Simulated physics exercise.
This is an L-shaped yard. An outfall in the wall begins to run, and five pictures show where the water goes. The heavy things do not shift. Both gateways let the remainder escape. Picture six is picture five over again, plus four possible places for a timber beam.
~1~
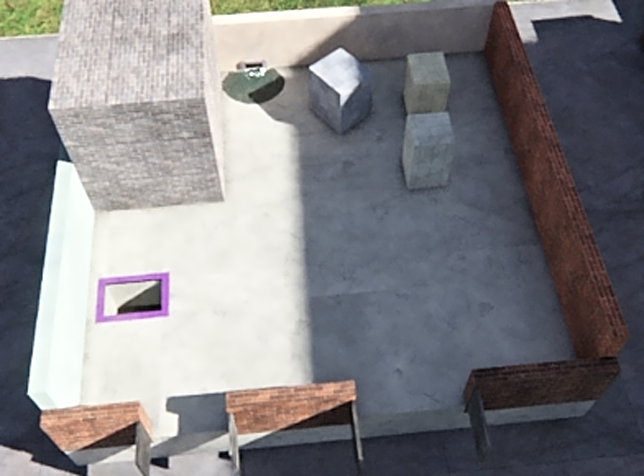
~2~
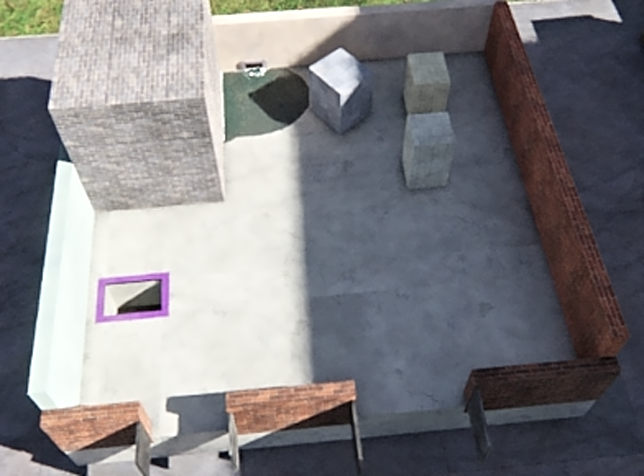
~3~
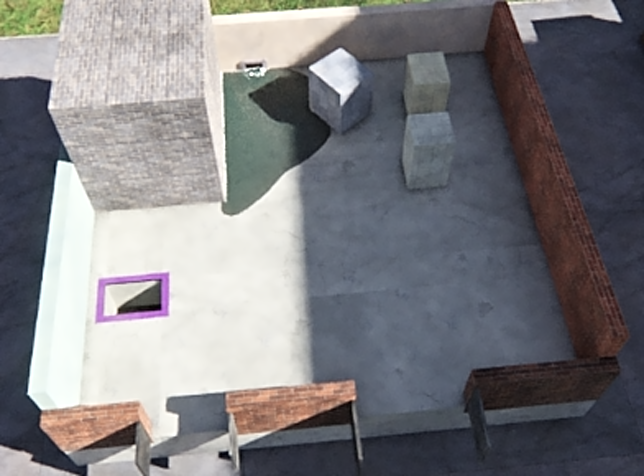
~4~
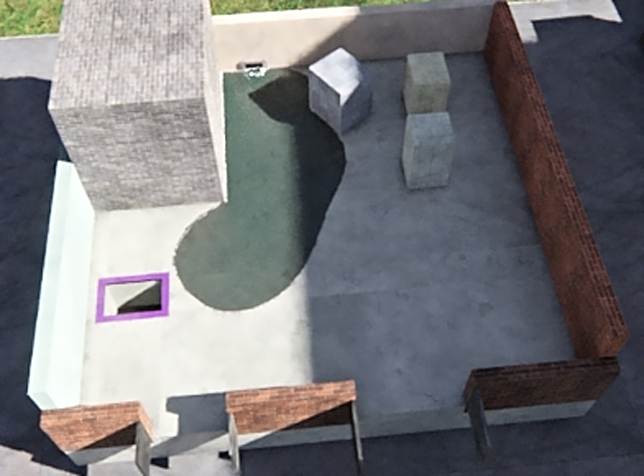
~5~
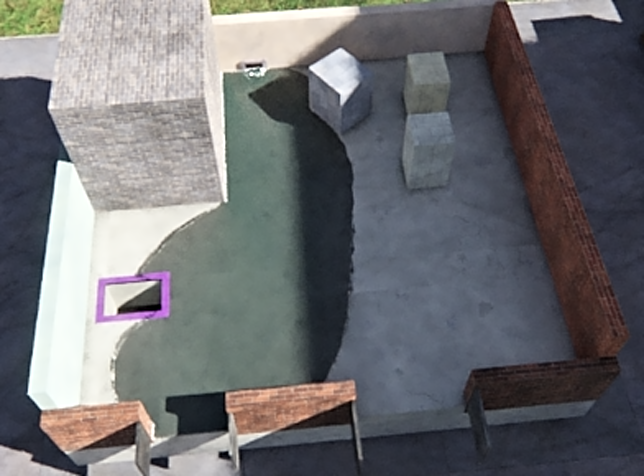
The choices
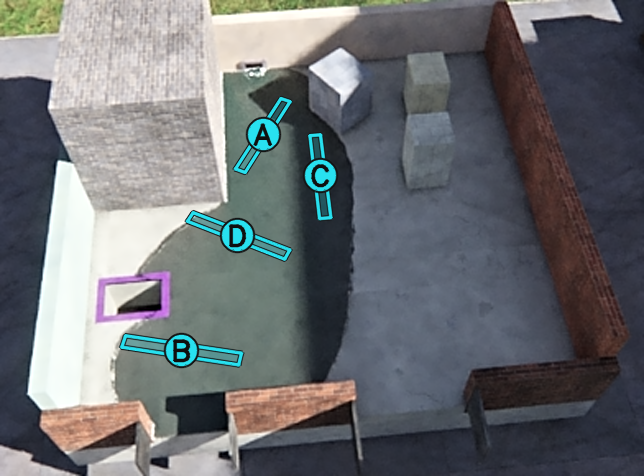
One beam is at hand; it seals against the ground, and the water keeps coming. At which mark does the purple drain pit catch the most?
Go for B.
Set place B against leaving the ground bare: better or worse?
Better.
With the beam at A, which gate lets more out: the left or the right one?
The left one.
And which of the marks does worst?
Place A.
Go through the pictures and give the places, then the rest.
Outfall at (254, 65); purple drain pit at (133, 297); open gate at (192, 419); open gate at (408, 397); water covers 2 % of the ground and shows as far out as (257, 99); purple drain pit still dry.
Water covers 5 % of the ground and shows as far out as (247, 133); purple drain pit still dry.
Water covers 11 % of the ground and shows as far out as (231, 204); purple drain pit still dry.
Water covers 21 % of the ground and shows as far out as (235, 303); purple drain pit still dry.
37 % of the ground is wet; purple drain pit taking water.
On the marked copy, A from (240, 170) to (285, 100); B from (123, 341) to (240, 359); C from (325, 218) to (315, 135); D from (190, 217) to (287, 254).
For place A, about 6 % of the stream runs into the purple drain pit, about 92 % out by the gates.
For place B, about 30 % of the stream runs into the purple drain pit, about 70 % out by the gates.
For place C, about 10 % of the stream runs into the purple drain pit, about 90 % out by the gates.
For place D, about 11 % of the stream runs into the purple drain pit, about 88 % out by the gates.
